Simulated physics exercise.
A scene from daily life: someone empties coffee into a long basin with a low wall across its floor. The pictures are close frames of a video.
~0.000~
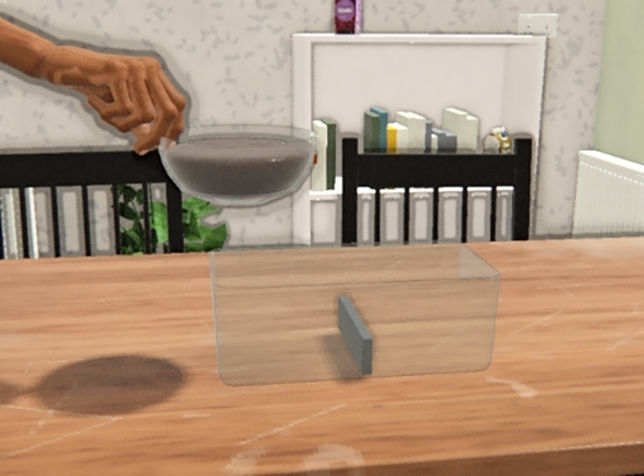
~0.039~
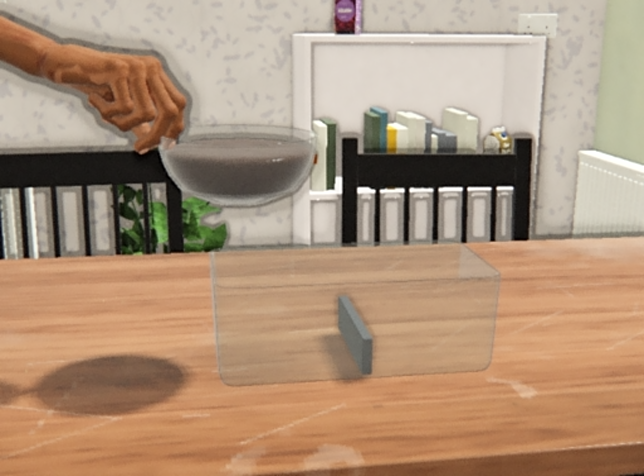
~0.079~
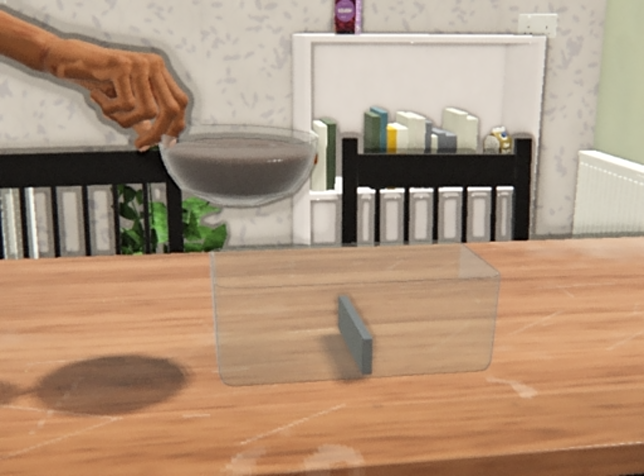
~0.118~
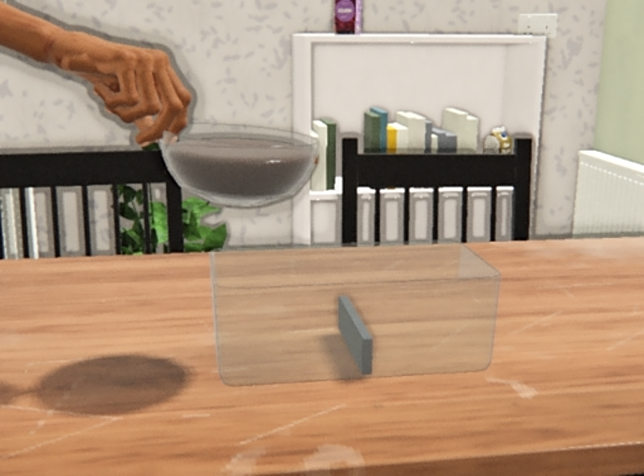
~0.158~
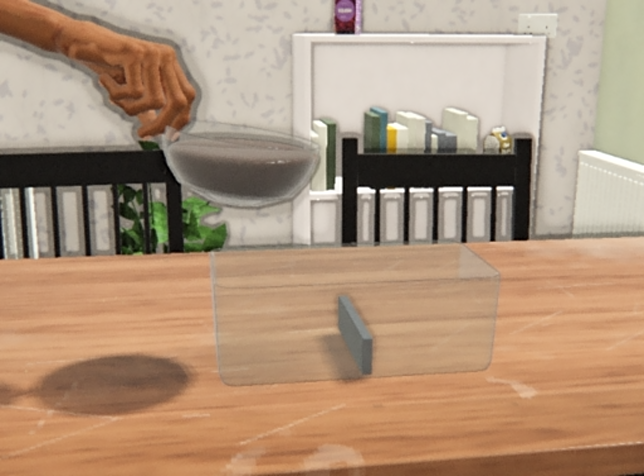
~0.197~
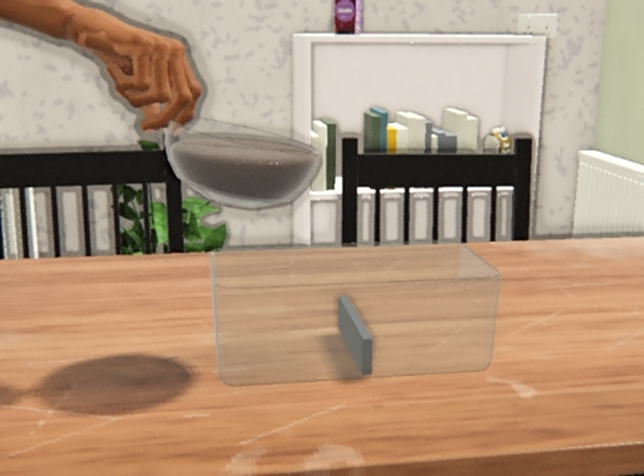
We see a hand holding a clear glass bowl of dark liquid above a long transparent basin with a low grey wall inside, on a wooden table; the hand slowly tilts the bowl slightly toward the right.
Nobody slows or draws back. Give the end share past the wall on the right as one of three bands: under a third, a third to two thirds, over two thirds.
The portion right of the wall will reach one third yet stay within two thirds.
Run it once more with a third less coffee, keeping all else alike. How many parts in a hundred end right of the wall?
About 35 in a hundred.
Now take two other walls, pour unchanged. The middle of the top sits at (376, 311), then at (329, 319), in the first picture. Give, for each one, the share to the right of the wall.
20 % then 75 %, approximately.
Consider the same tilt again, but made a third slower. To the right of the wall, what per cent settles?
Roughly 60 %.
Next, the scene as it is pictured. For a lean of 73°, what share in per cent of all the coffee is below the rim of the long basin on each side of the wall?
Left part: Around 5 %. Right part: Around 20 %.
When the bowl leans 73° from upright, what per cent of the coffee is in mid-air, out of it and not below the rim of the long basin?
Around 40 in a hundred.
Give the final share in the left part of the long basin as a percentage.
50 in a hundred.
A moment on, the bowl is tipped part way and 34 per cent is still to pour, 5 is left of the wall and 21 right of it.
Next, the bowl is tipped right over and 1 per cent is still to pour, 45 is left of the wall and 50 right of it.
Then the bowl is tipped right over and 0 per cent is still to pour, 49 is left of the wall and 49 right of it.
Later the bowl is tipped right over and 0 per cent is still to pour, 49 is left of the wall and 49 right of it.
At rest 49 per cent lies left of the wall, 49 right of it and 1 outside.
